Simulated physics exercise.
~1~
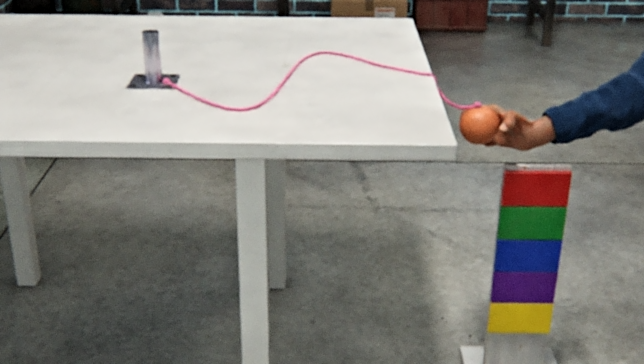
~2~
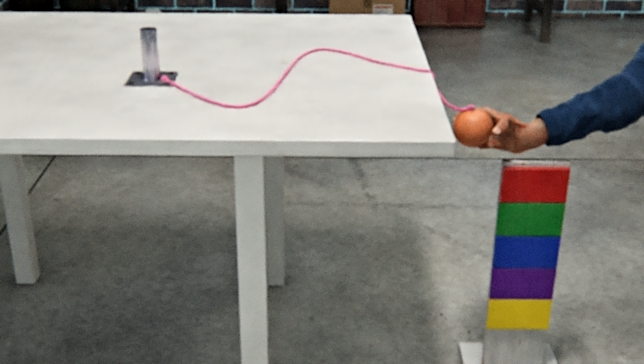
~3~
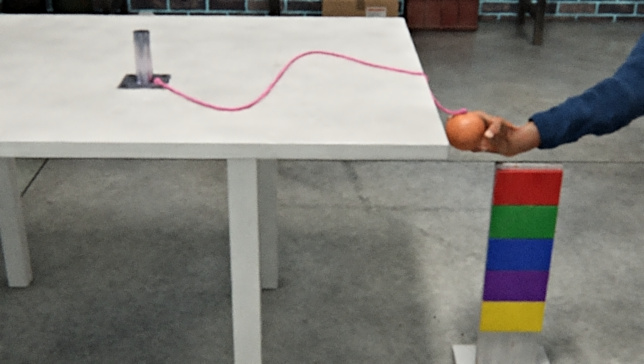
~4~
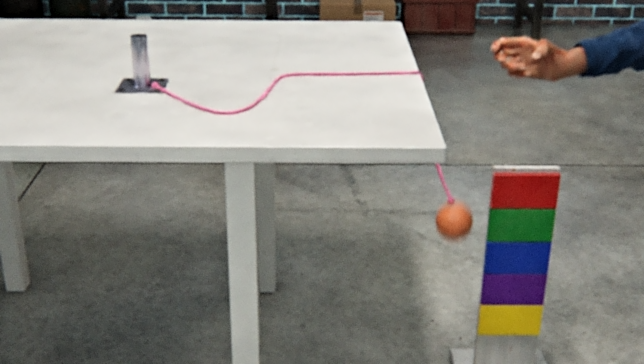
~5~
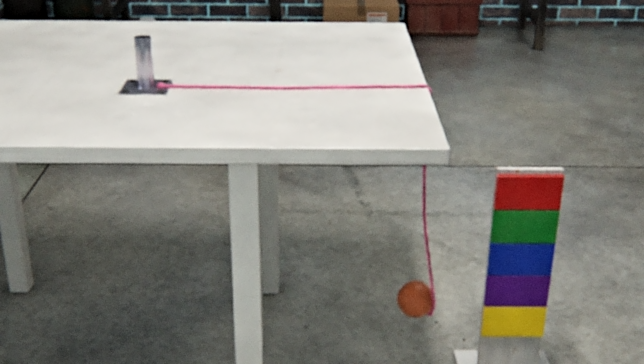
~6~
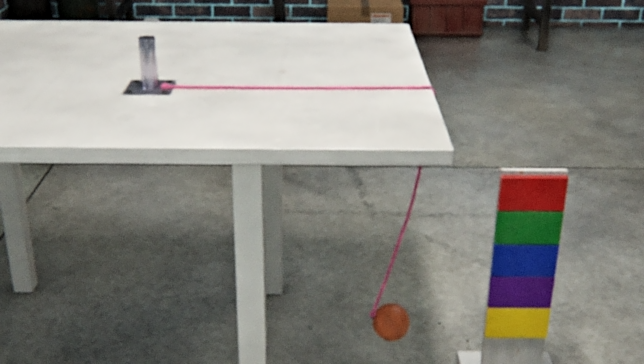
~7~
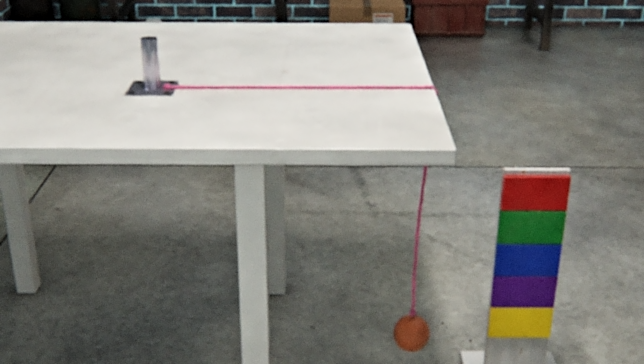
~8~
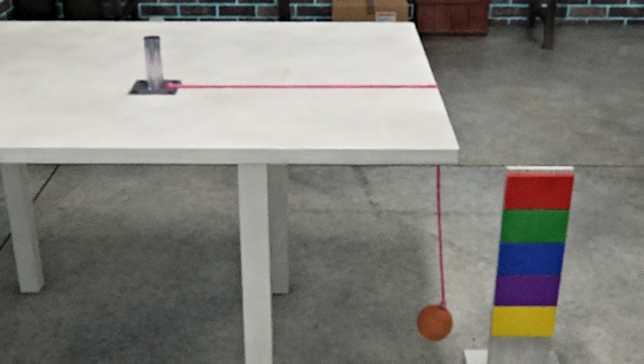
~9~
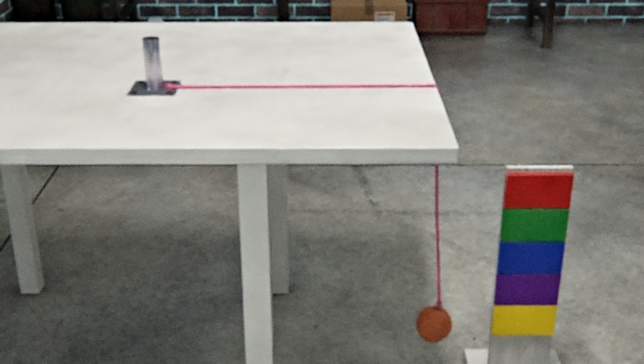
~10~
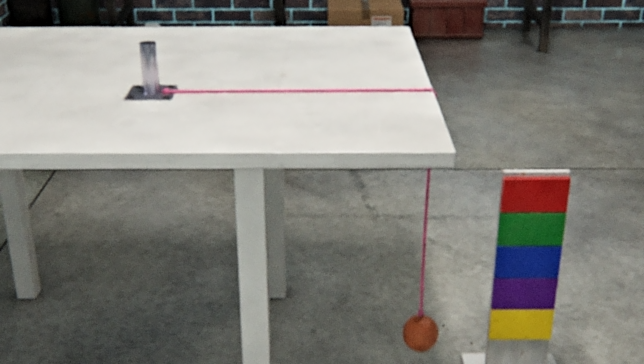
A hand releases an orange ball, which drops and swings on its cord beside the yellow band.
